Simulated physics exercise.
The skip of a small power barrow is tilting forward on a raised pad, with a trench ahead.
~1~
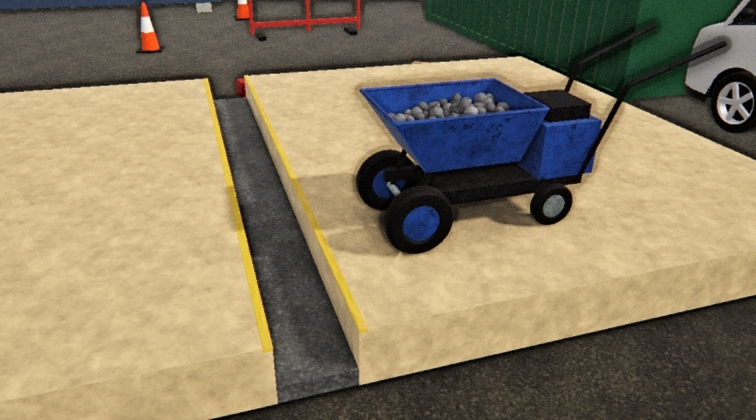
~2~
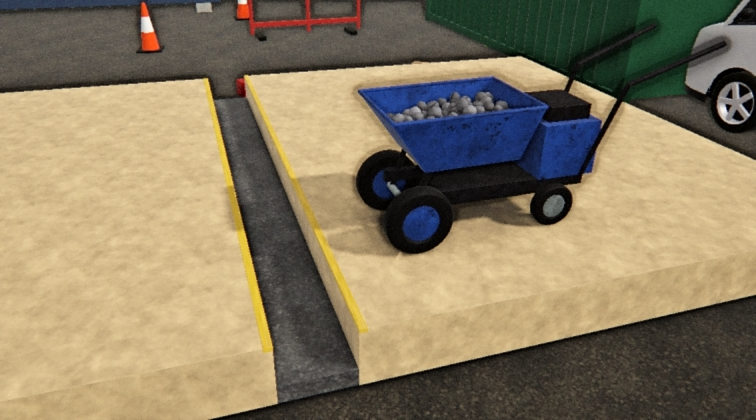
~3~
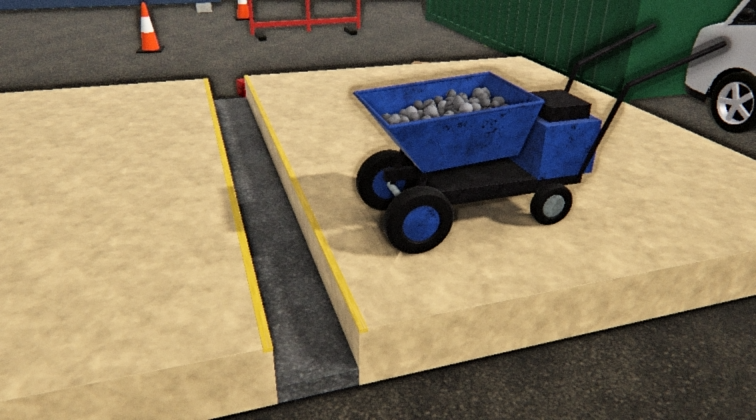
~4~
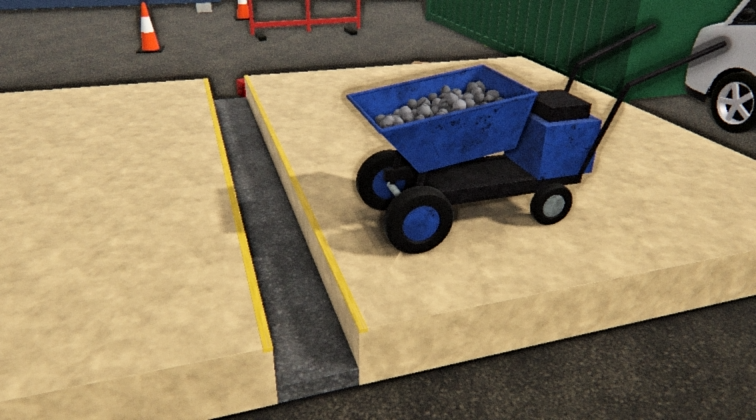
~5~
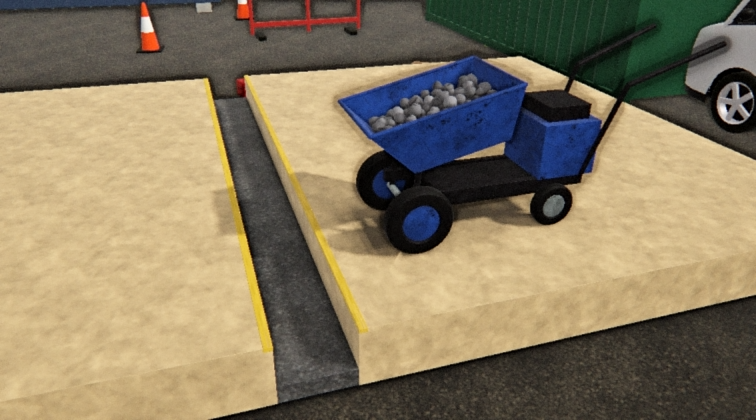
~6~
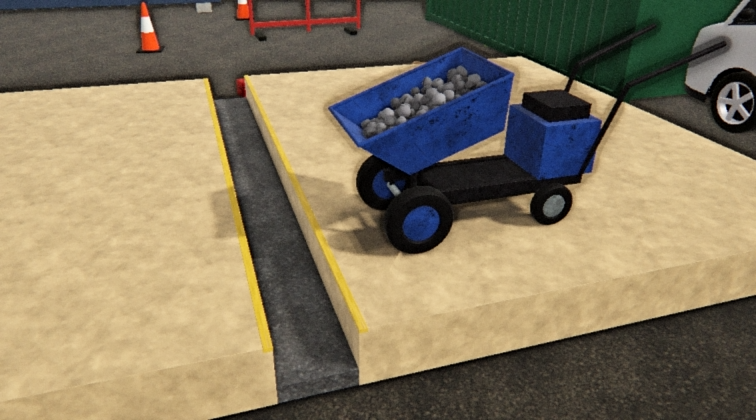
A pale raised platform, split by a dark, yellow-edged trench, fills a paved yard seen from above at an angle. A small blue power barrow with black tyres and handles stands right of the trench, its skip holding round grey cobbles, with orange cones, a red barrier, a green container and a white car behind. The skip stays level briefly, then tilts steadily forward to the left, while barrow and camera stay still.
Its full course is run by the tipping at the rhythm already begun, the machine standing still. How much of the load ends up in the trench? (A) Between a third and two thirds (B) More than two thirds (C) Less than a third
B, more than two thirds.
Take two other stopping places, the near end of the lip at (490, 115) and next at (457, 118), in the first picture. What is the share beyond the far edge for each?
You'd get around 0 in a hundred, then 0 in a hundred.
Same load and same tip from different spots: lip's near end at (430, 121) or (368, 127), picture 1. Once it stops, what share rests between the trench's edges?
Close to 100 in a hundred, and close to 50 in a hundred.
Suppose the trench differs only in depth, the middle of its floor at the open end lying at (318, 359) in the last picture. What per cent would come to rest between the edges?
It would be close to 80 percent.
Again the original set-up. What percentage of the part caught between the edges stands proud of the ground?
Roughly 0 percent of them.
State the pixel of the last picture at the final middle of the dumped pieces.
Close to (277, 271).
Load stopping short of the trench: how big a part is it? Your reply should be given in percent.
I'd say around 0 per cent of the load.
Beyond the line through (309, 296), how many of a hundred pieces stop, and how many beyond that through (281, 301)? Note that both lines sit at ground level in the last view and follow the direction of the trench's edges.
About 70 percent, then about 40 percent.
Shortly afterwards, skip tipped steeply; the whole lot in the skip.
Next, skip tipped right over; the bulk in the skip; a little in or heaped over the trench; only a few beyond it; a little falling.
Some moments later, skip tipped right over; near a quarter in the skip; near two thirds in or heaped over the trench; a little beyond it.
In the end, skip tipped right over; the bulk in or heaped over the trench; a little beyond it.
